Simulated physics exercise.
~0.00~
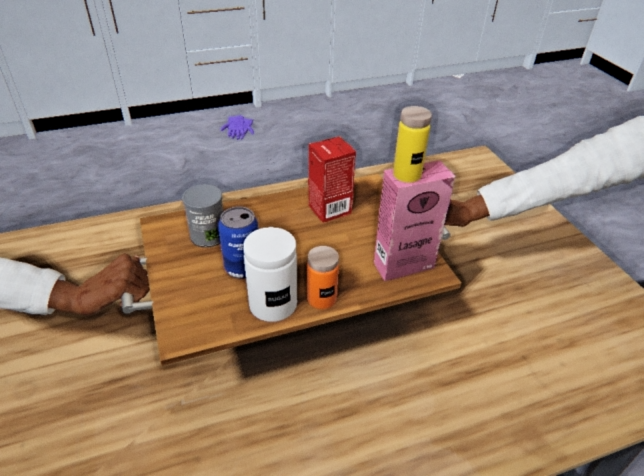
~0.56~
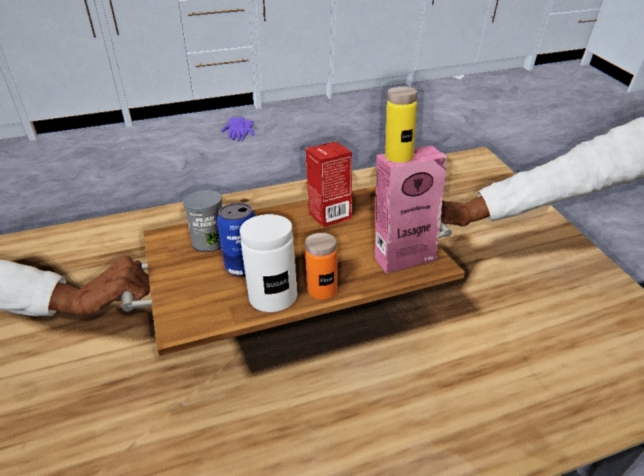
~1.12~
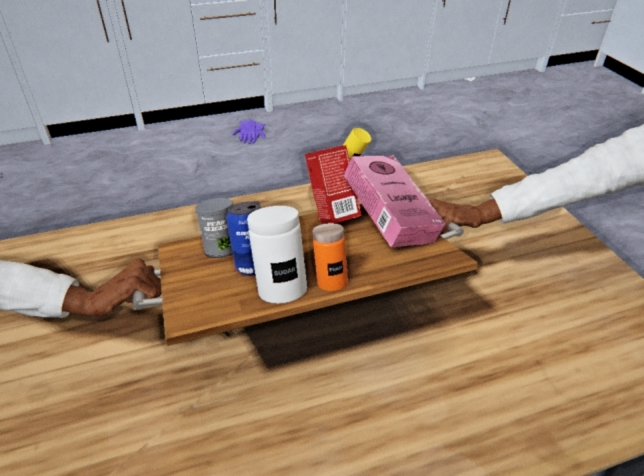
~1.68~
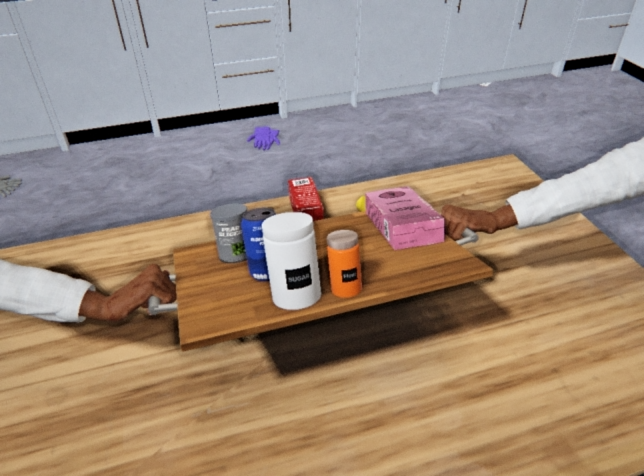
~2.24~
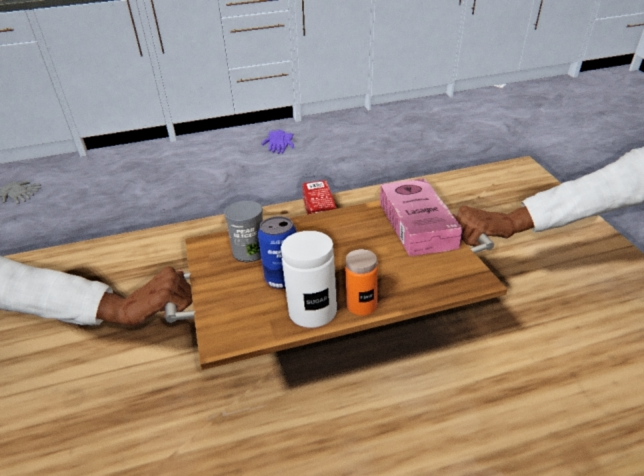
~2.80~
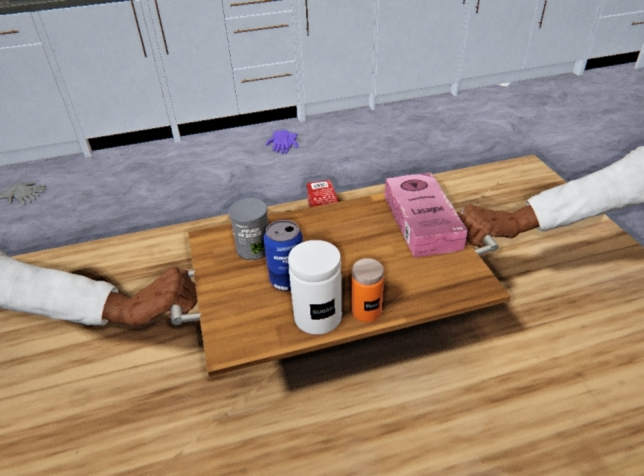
The clip shows two hands tilting a wooden tray of containers away from the viewer, so that a yellow shaker falls from atop a pink packet and drops off the far side with a red carton, while the packet topples and stays aboard with four upright containers.
